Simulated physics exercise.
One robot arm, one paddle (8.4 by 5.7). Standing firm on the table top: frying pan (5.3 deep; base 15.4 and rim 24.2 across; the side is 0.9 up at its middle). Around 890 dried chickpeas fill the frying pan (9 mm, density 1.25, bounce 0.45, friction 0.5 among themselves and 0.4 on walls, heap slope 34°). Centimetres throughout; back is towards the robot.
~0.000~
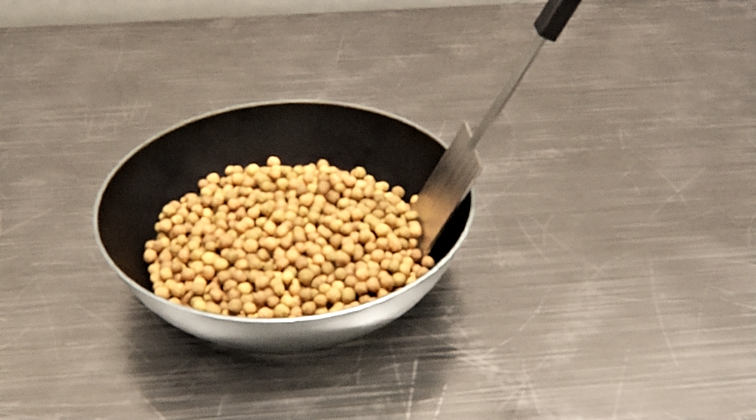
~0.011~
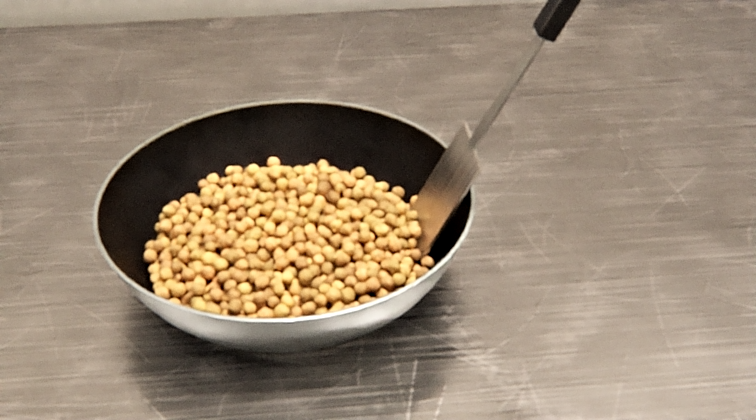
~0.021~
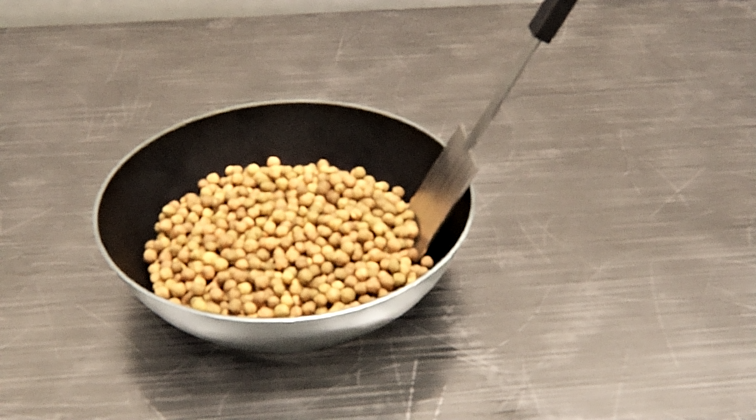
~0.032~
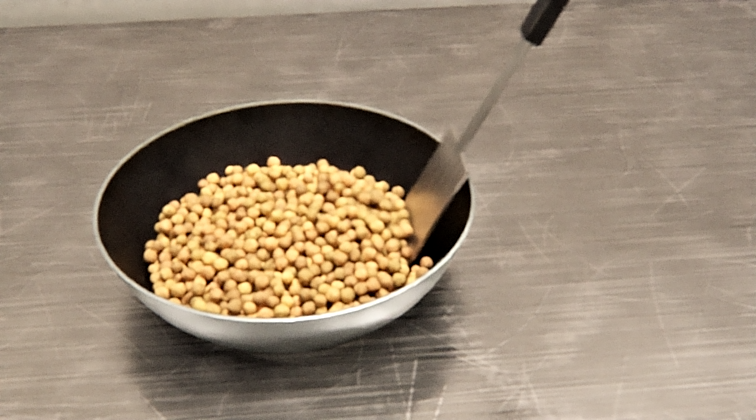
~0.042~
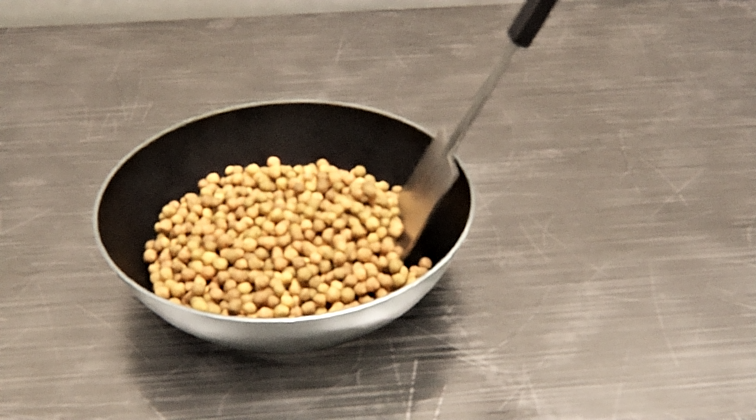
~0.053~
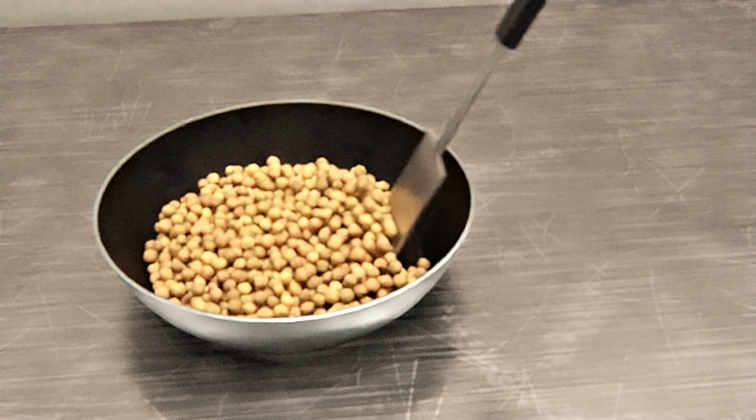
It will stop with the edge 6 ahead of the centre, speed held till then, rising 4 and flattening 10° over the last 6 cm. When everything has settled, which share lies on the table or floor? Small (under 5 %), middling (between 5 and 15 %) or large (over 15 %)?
Answer: Small; under 5 % of the dried chickpeas finish on the table or floor.
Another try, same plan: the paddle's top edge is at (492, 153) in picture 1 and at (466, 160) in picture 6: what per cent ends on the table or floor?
About 0 per cent.
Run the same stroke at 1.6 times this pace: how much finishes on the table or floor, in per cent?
Some 10 per cent.
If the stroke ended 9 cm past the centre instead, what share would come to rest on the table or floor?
In that case some 10 per cent.
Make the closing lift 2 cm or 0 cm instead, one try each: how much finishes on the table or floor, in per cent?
Some 0 and 0 per cent.
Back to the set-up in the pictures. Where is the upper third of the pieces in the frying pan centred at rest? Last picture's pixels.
Near (185, 236).
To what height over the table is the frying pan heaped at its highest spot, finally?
Roughly 5.5 cm.
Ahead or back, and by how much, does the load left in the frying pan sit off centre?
Roughly 3.0 cm ahead.
After 0.11 s, sloping 63°, highest piece 5 above the table; 888 in the frying pan.
After 0.17 s, sloping 59°, highest piece 6 above the table; 888 in the frying pan.
After 0.40 s, sloping 53°, highest piece 6 above the table; 880 in the frying pan, 6 on the table or floor, 2 on the blade or in flight.
After 1.45 s, sloping 53°, highest piece 5 above the table; 880 in the frying pan, 8 on the table or floor.
At rest, 880 in the frying pan, 8 on the table or floor. That is 1 % on the table or floor.
